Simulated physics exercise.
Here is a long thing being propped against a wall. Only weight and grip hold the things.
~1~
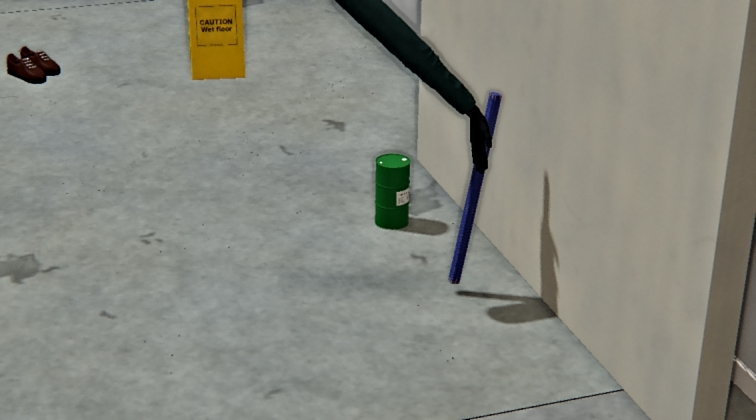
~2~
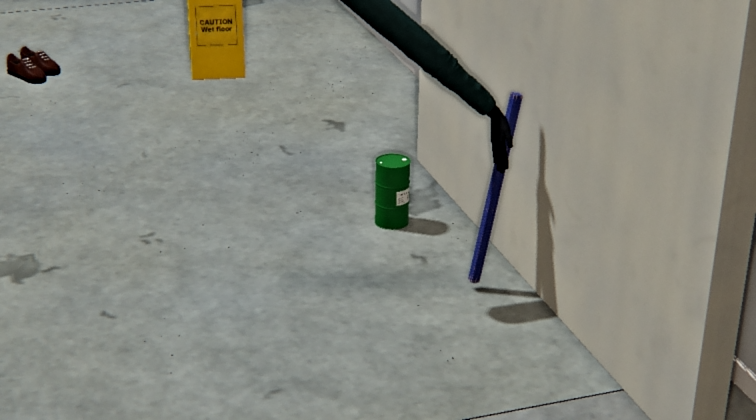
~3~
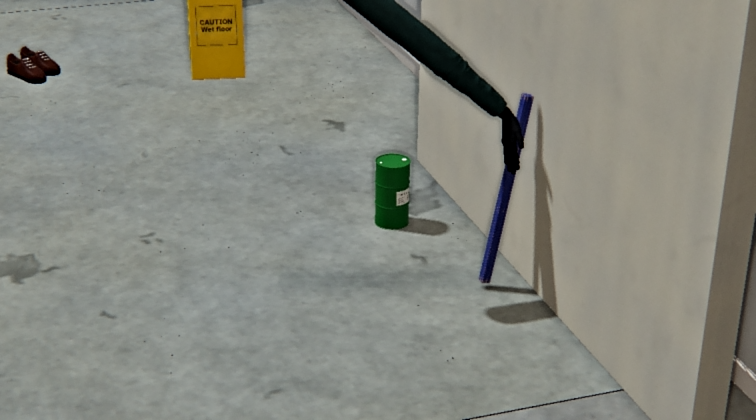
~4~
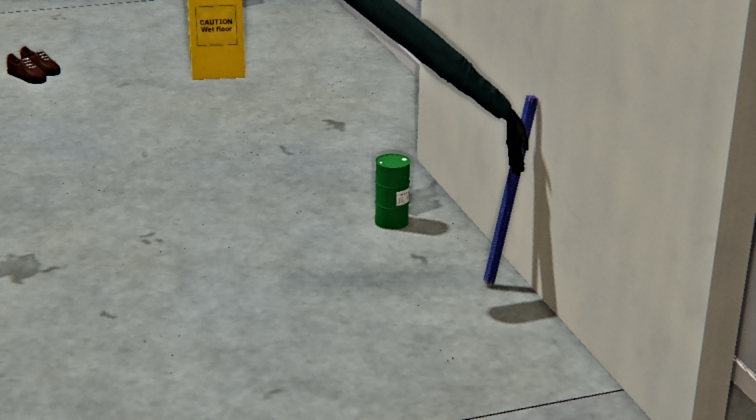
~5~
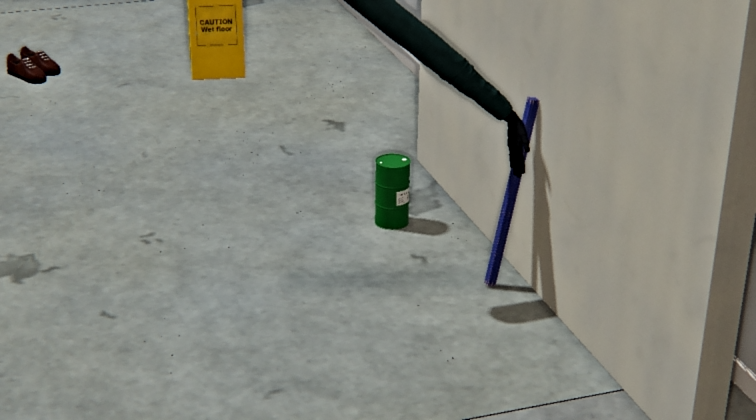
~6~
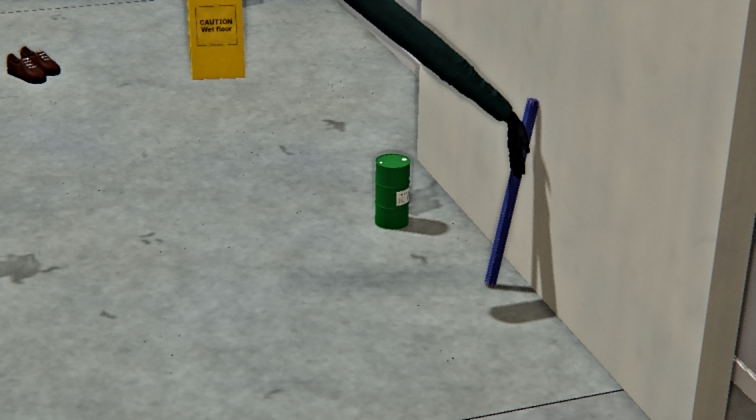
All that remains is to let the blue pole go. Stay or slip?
It remains leaning.
Then, 0.20 s past the last view, nothing moves.
Then, 0.50 s past the last view, blue pole resting near (511, 195).
Finally, both still in place. Final places as the last picture's camera would see them, blue pole near (511, 195). The pole stays up.
